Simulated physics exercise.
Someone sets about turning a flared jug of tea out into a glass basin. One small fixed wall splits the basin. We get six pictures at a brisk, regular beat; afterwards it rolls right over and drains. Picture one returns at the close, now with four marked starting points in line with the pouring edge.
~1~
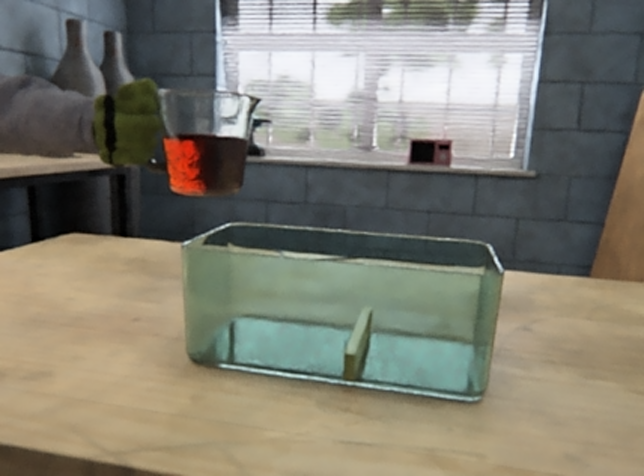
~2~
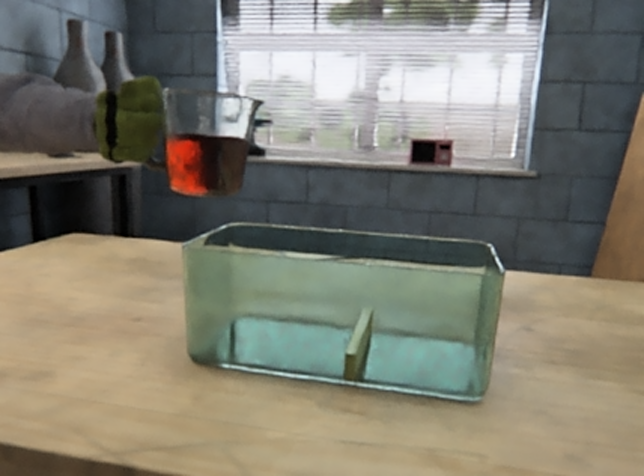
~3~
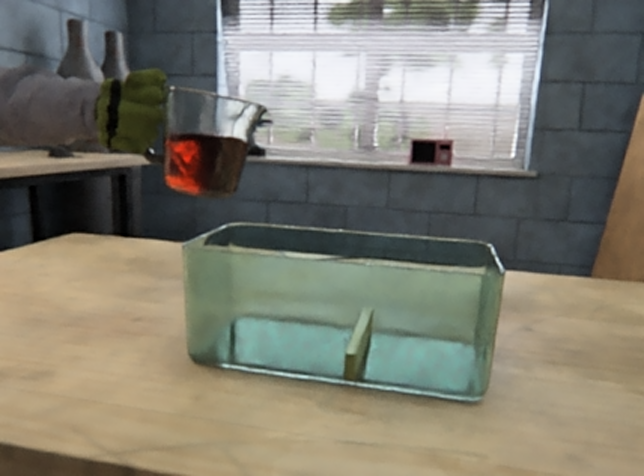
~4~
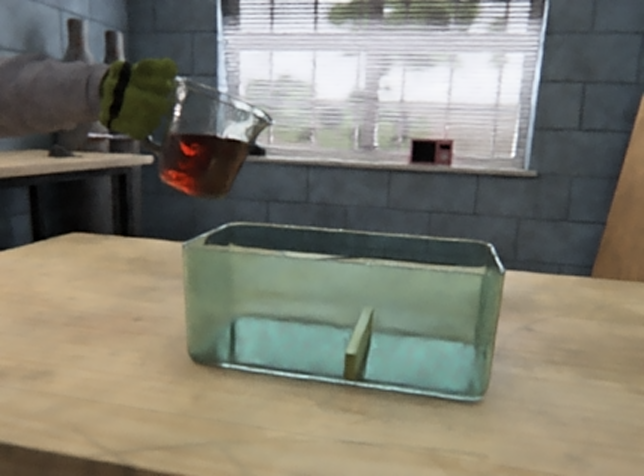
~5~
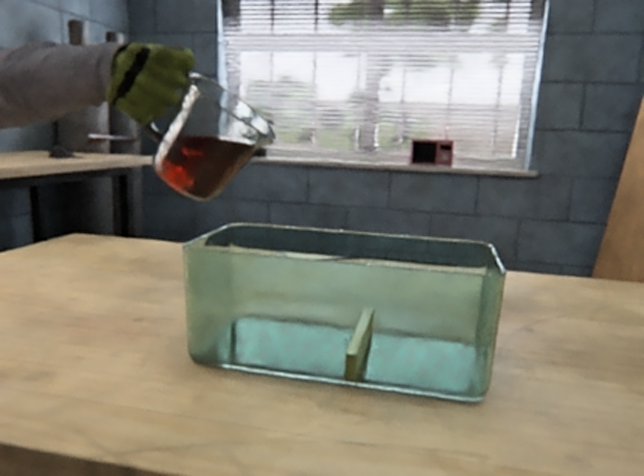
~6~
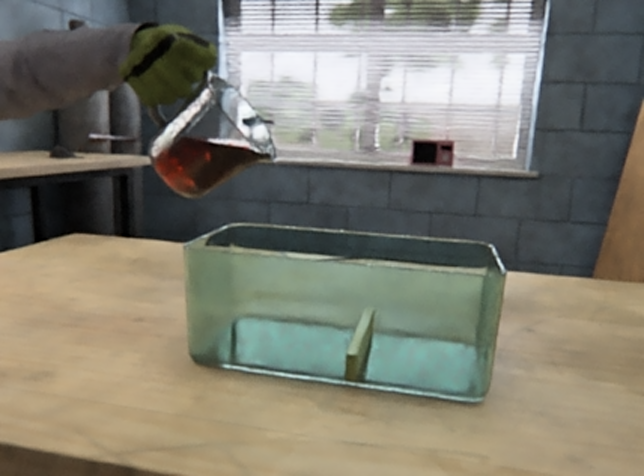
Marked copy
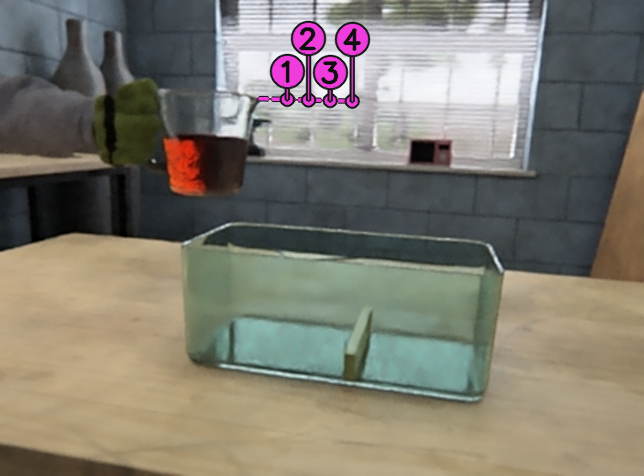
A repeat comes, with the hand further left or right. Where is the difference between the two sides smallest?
Use spot 3.
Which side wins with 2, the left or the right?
The left one.
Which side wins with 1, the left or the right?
More ends on the left.
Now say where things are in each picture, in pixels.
The first frame shows upright, lip at (259, 98); basin from (188, 358) to (486, 397); top of the wall at (360, 327); nothing has left yet.
The second frame shows tipped about 2°, lip at (262, 101); nothing has left yet.
The third frame shows tipped about 9°, lip at (266, 109); nothing has left yet.
The fourth frame shows tipped about 21°, lip at (272, 122); nothing has left yet.
The fifth frame shows tipped about 35°, lip at (275, 141); nothing has left yet.
The sixth frame shows tipped about 51°, lip at (274, 161); nothing has left yet.
In magenta, 1 at (287, 99); 2 at (308, 100); 3 at (330, 100); 4 at (352, 101).
With 1, about 86 % ends left of the wall and 11 % right of it.
With 2, about 89 % ends left of the wall and 10 % right of it.
With 3, about 44 % ends left of the wall and 56 % right of it.
With 4, about 11 % ends left of the wall and 88 % right of it.
